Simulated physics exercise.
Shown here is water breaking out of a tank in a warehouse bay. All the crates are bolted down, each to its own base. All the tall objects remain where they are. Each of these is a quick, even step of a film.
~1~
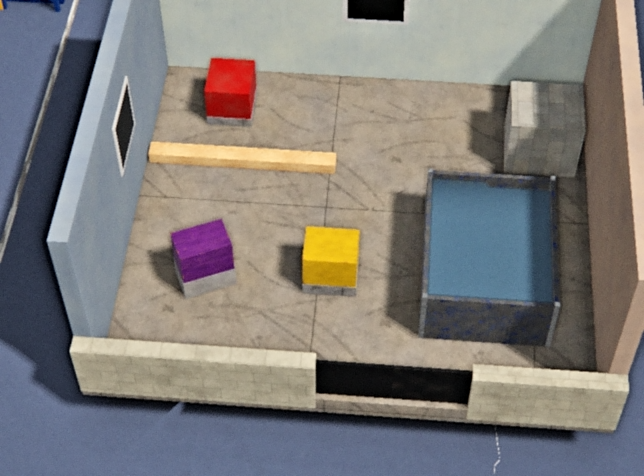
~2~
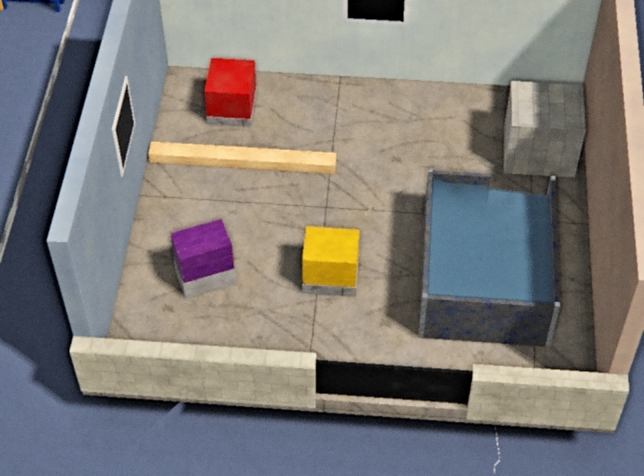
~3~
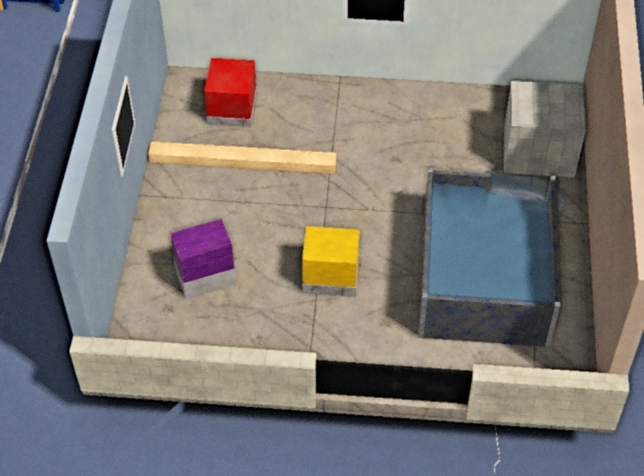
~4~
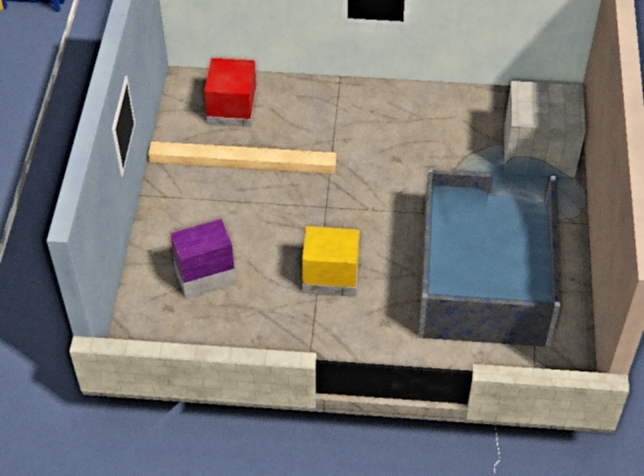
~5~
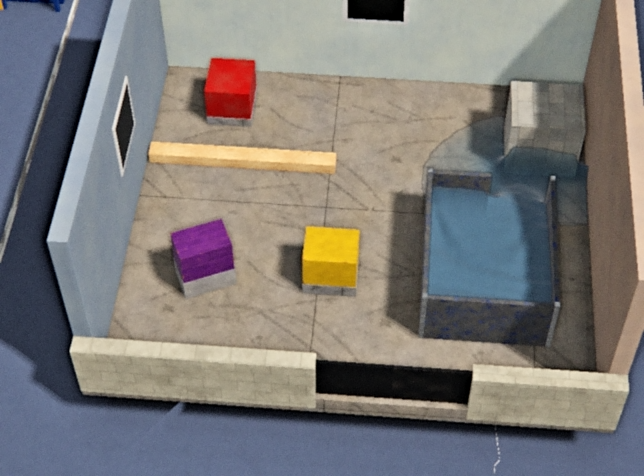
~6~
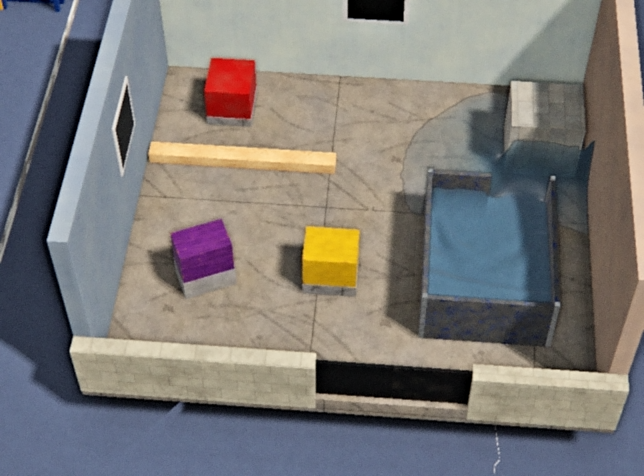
Water poured out through a gap in the far side of the tank, then spread across the floor around the gray block behind it, while the red, purple and yellow boxes stayed still.
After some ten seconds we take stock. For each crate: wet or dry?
Purple crate: Remains dry; red crate: Becomes wet; yellow crate: Remains dry.
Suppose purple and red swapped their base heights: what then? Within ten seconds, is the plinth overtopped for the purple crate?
Purple: Untouched.
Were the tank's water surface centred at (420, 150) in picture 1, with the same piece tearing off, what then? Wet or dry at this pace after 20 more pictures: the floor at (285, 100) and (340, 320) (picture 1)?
The first spot is wetted, while the second is not reached.
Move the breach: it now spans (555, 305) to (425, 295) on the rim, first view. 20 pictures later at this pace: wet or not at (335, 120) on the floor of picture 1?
Status of the point: Never reached.
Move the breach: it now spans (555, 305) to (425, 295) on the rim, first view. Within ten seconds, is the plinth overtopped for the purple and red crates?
In short: Purple crate stays untouched; red crate stays untouched.
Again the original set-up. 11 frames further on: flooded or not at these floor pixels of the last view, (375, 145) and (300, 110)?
In order: Submerged and submerged.
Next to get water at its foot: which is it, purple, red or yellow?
The crate marked red, I say.
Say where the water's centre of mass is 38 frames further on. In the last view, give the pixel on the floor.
About (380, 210) in the last view.
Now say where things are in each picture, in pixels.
Still water in the water tank at (491, 239), in the first picture.
Water pours out on the water tank's far side and has run to a hidden place, in the second picture.
Water pours out on the water tank's far side and has run to a hidden place, in the third picture.
Water pours out on the water tank's far side and has run to (499, 148), in the fourth picture.
The front is at (491, 122), out from the gap on the water tank's far side, in the fifth picture.
Water pours out on the water tank's far side and has run to (487, 97), in the sixth picture.
A moment on, water covers 20 % of the floor; the purple crate not reached, the red crate not reached, the yellow crate not reached.
Next, water covers 40 % of the floor; the purple crate not reached, the red crate water round its plinth, the yellow crate not reached.
Then, water covers 60 % of the floor; the purple crate not reached, the red crate water round its plinth, the yellow crate not reached.
Later, water covers 90 % of the floor; the purple crate water round its plinth, the red crate water round its plinth, the yellow crate water round its plinth.
In the end, water covers 100 % of the floor; the purple crate stayed above the water, the red crate was topped, the yellow crate stayed above the water.
